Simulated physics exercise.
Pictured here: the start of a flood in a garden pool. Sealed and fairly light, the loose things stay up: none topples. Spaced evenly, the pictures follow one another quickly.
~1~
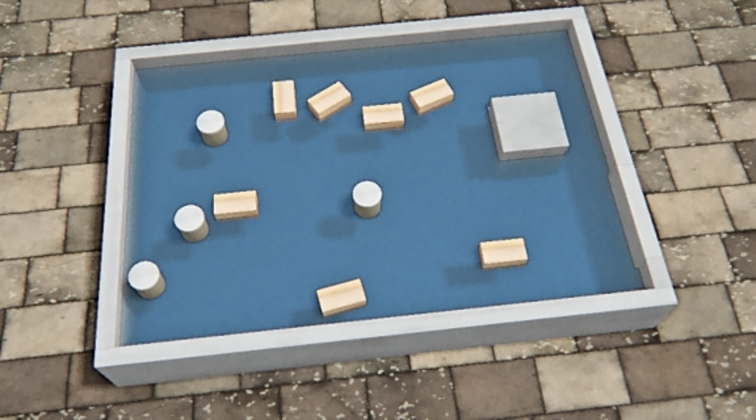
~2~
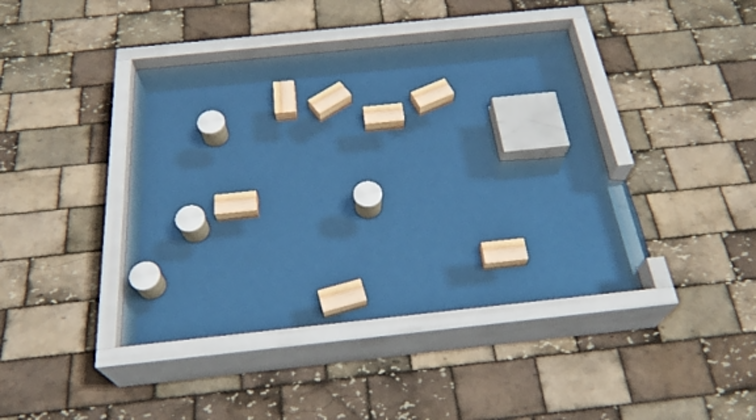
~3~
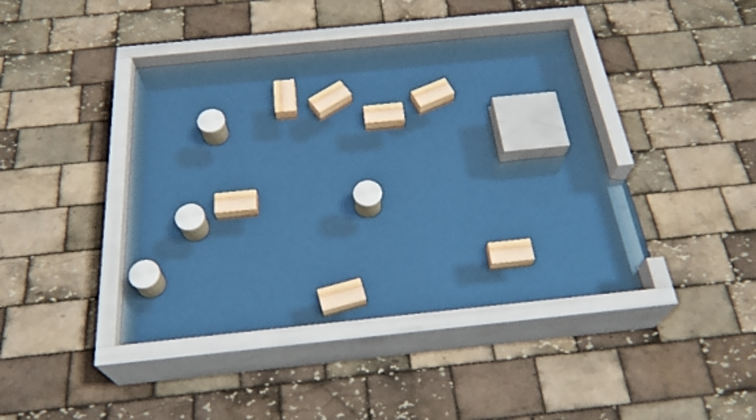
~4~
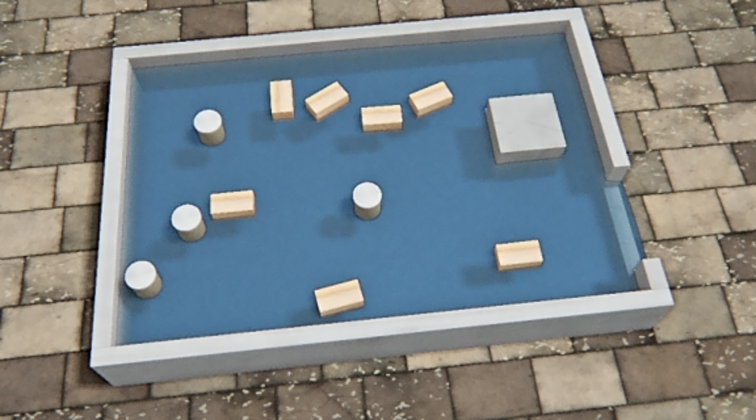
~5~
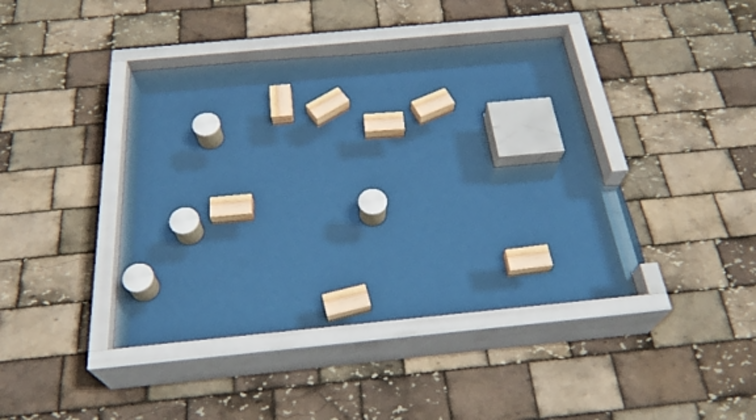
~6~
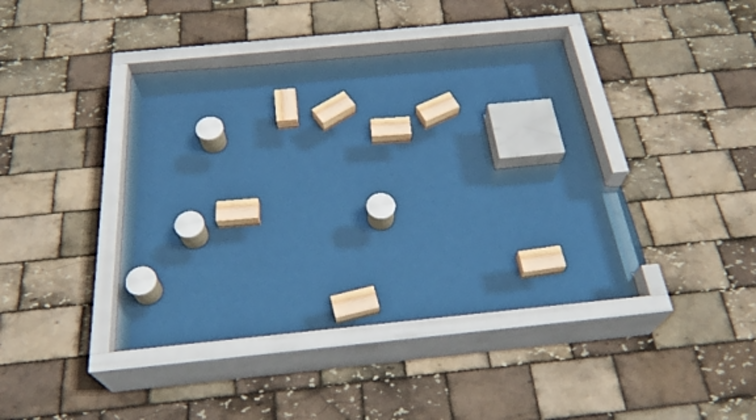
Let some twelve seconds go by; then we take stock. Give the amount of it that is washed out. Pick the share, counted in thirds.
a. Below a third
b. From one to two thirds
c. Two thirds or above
Answer: A.
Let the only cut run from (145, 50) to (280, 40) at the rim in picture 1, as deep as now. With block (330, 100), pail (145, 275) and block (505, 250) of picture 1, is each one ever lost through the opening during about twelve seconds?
First escapes, second never leaves, third never leaves.
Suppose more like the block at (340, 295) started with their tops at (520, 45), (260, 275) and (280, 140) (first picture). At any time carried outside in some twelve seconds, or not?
In order, the first is never leaving, the second never leaving, the third never leaving.
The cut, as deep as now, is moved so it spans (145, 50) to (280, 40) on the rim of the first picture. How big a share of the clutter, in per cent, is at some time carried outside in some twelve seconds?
Roughly 50 %.
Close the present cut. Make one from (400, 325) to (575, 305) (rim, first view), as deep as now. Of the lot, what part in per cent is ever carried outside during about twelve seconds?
I'd call it 30 per cent.
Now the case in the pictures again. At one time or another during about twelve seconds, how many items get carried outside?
My count comes to 1.
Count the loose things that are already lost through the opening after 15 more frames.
1.
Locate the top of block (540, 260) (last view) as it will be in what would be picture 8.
It should be near (567, 256).
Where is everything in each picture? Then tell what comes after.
The first frame shows a block at (504, 251) floats; a pail at (367, 194) floats; 0 of 11 have shifted.
The second frame shows a block at (505, 251), afloat; a pail at (368, 194), afloat; 0 of 11 have shifted.
The third frame shows a block at (511, 251), afloat, close to its start; a pail at (368, 193) floats; 1 of 11 have shifted.
The fourth frame shows a block at (519, 253) floats, close to its start; a pail at (367, 195) floats; 1 of 11 have shifted.
The fifth frame shows a block at (529, 258) floats, close to its start; a pail at (373, 201), afloat, close to its start; 4 of 11 have shifted.
The sixth frame shows a block at (542, 259) floats, close to its start; a pail at (381, 206), afloat, close to its start; 6 of 11 have shifted.
A moment on, 0 of 11 are out; 11 afloat.
Next, 1 of 11 are out; 10 afloat.
Later, 1 of 11 are out; 10 afloat.
In the end, 1 of 11 are out; 10 afloat.
